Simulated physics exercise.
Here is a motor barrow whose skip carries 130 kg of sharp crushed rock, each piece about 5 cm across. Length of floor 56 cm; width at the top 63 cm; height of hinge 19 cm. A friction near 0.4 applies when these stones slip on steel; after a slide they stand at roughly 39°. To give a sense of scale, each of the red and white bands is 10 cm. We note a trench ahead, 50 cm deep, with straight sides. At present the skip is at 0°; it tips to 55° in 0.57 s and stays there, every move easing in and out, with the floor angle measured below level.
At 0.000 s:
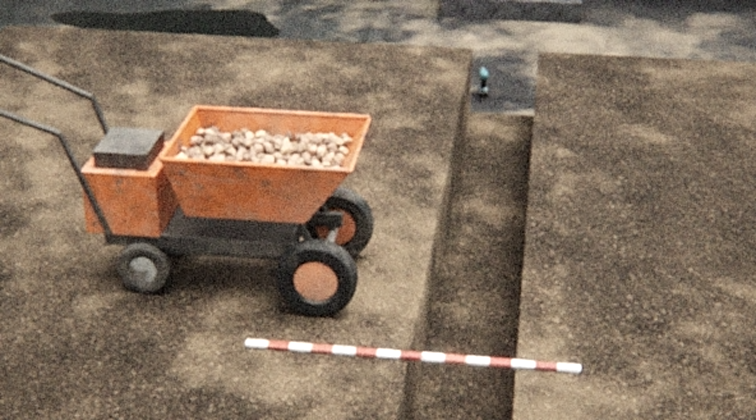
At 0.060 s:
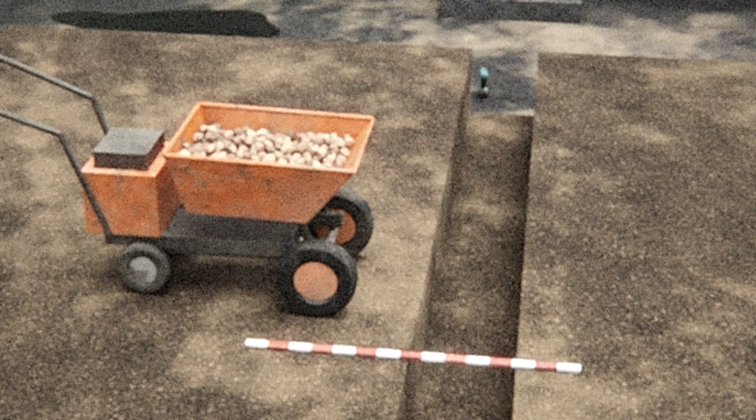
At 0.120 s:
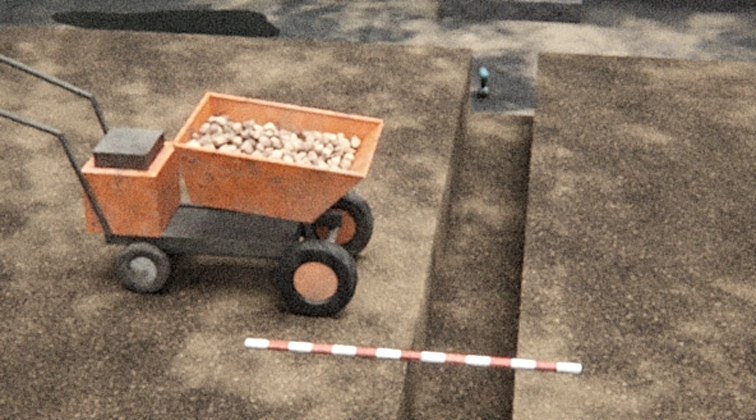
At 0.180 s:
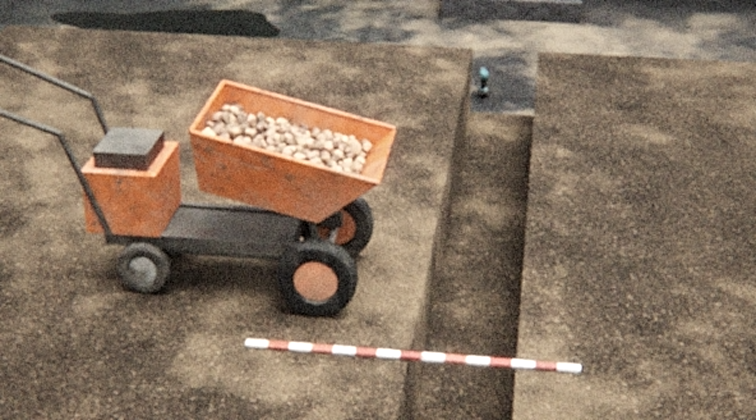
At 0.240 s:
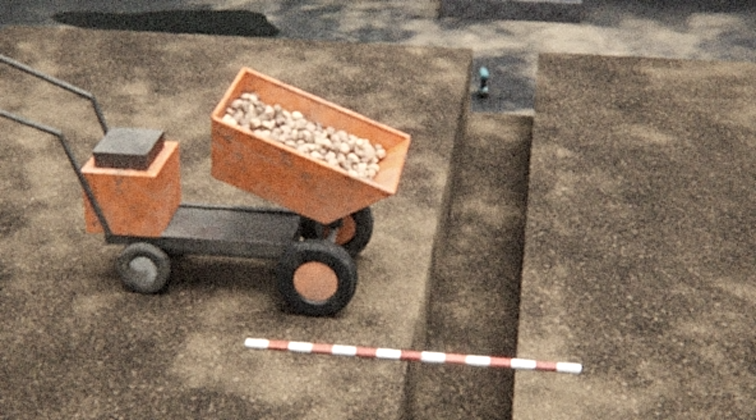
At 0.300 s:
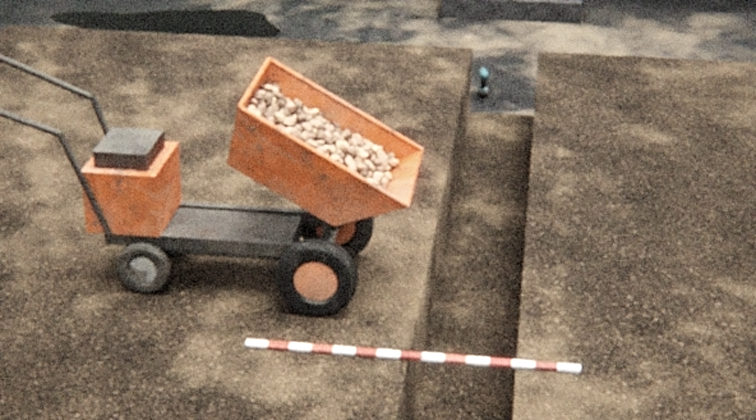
An orange skip full of pale broken stones rose at its left end on a small motor barrow, tilting steadily toward the trench on the right, while the wheels and striped pole stayed still.
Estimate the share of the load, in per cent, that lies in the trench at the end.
I would say 28 per cent of the load lies in the trench at the end.
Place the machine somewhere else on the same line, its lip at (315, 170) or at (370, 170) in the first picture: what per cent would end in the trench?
Result: Close to 35 then close to 20 per cent.
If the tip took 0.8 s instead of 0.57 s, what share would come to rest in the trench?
Then about 20 per cent.
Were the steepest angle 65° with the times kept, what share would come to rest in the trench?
The trench would hold about 50% of it.
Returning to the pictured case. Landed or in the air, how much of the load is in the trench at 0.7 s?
Roughly 5 percent of the load.
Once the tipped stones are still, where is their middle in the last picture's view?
Somewhere around (497, 376) in the last picture.
After 0.4 s the floor is at 47°; 100 % in the skip; the foremost stones are at (409, 201).
After 0.7 s the floor is at 55°; 97 % in the skip, 3 % in the trench; the foremost stones are at (473, 246).
After 1.0 s the floor is at 55°; 70 % in the skip, 22 % in the trench, 8 % past the trench; the foremost stones are at (584, 307).
After 3.0 s the floor is at 55°; 63 % in the skip, 28 % in the trench, 8 % past the trench; the foremost stones are at (655, 301).
